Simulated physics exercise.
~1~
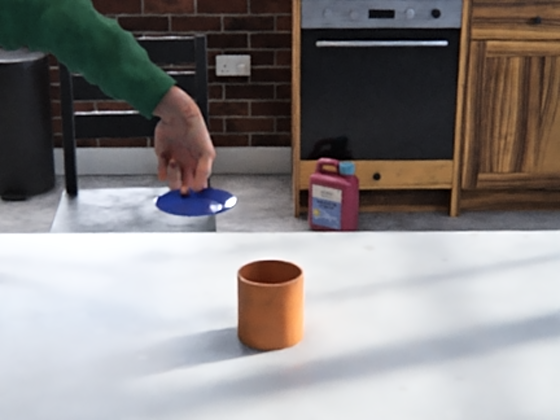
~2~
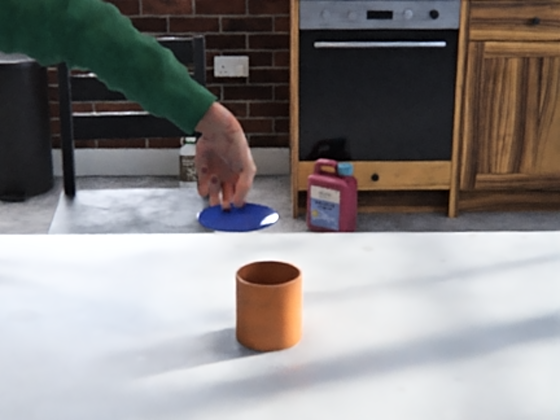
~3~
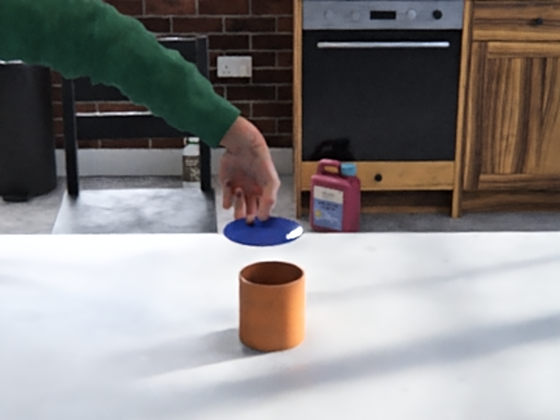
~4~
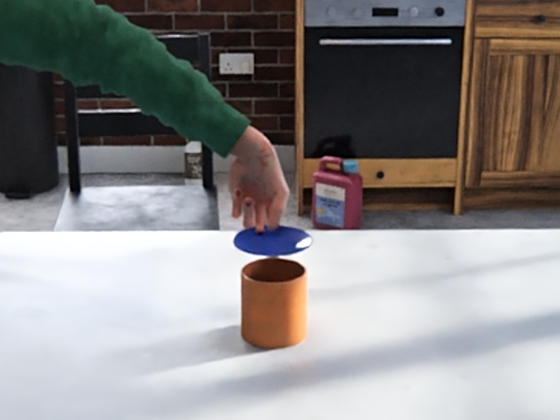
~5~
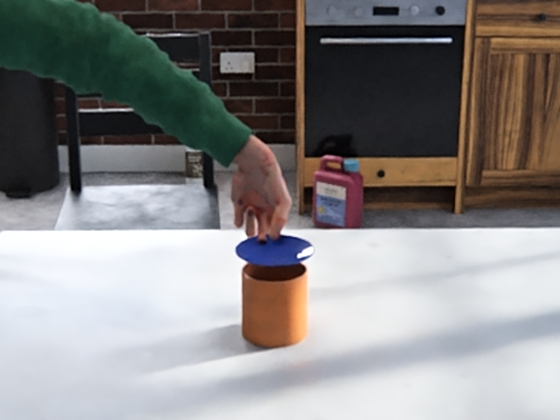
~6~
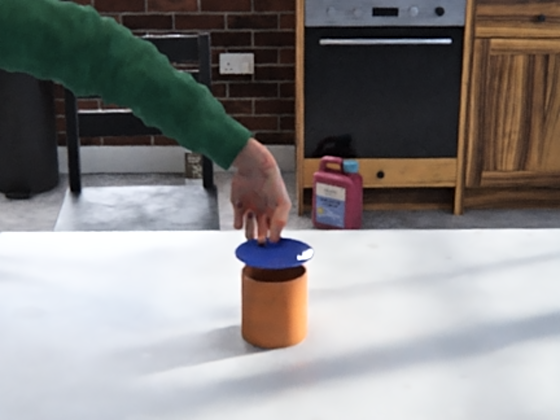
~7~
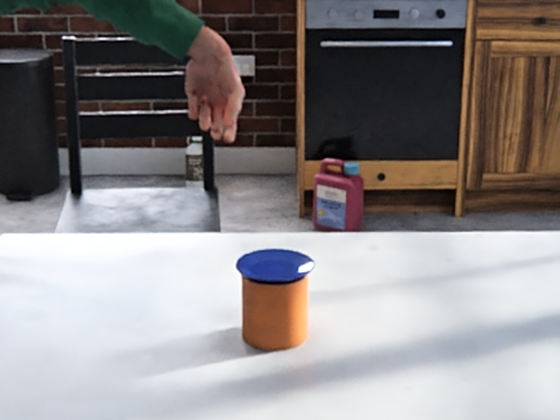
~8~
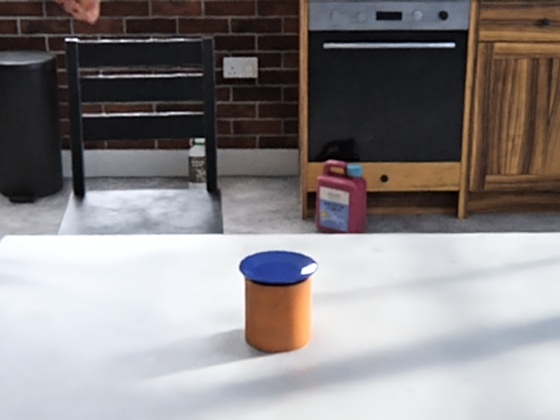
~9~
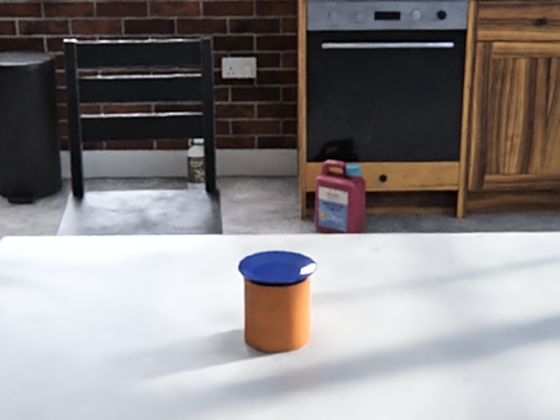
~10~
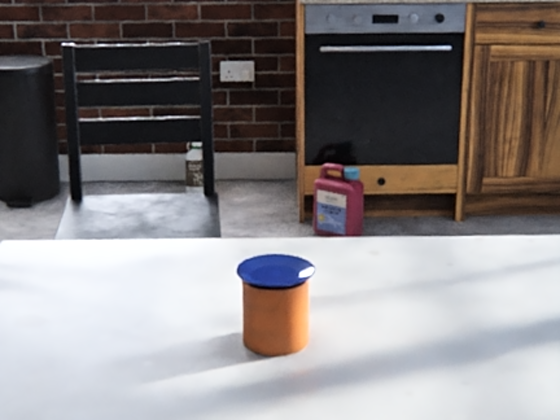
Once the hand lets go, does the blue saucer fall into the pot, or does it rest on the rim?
It rests on the rim. The blue saucer stays on top of the pot and covers its opening.
